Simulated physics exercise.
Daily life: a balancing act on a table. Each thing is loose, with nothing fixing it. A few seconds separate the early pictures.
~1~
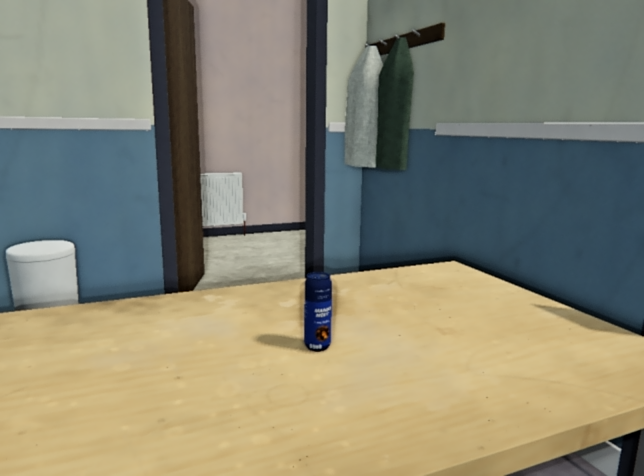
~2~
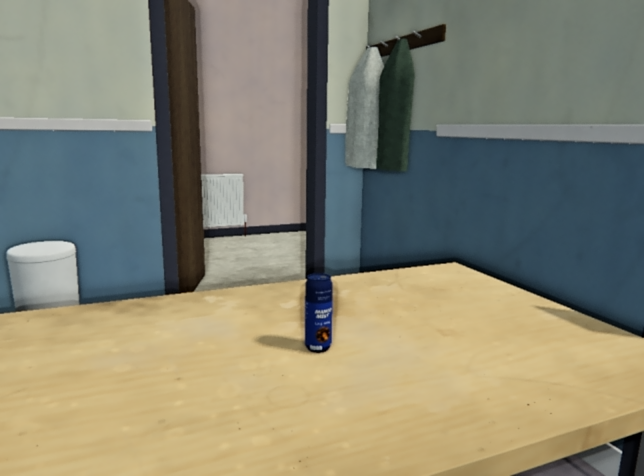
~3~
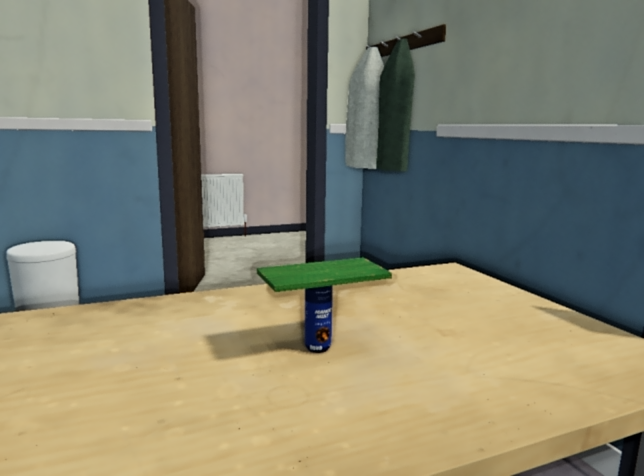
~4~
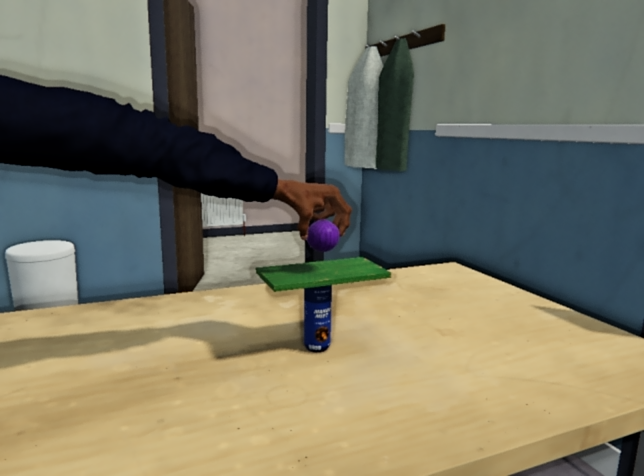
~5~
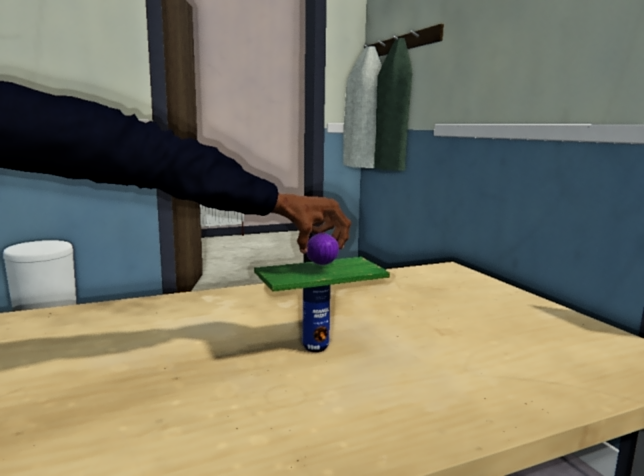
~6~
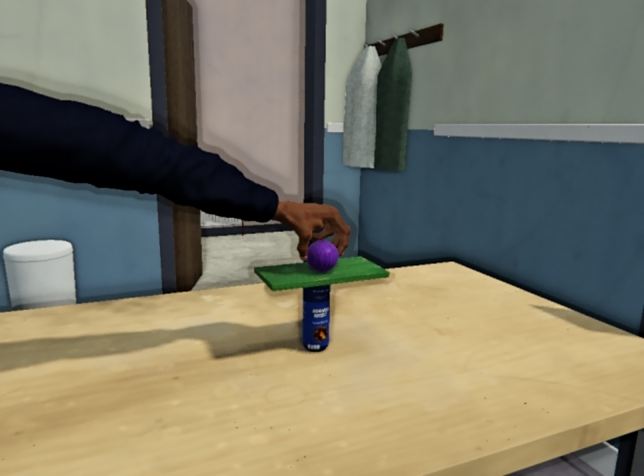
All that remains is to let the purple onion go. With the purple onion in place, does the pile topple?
No, it stays standing.
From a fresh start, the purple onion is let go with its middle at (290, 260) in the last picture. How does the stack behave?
Result: The stack stays stable.
Then, 0.30 s later than the last frame, all is still.
Then, 0.70 s later than the last frame, purple onion resting near (322, 256).
When it is over, all 3 as before. End places, in pixels of the last picture, purple onion near (322, 256). The stack keeps its balance.
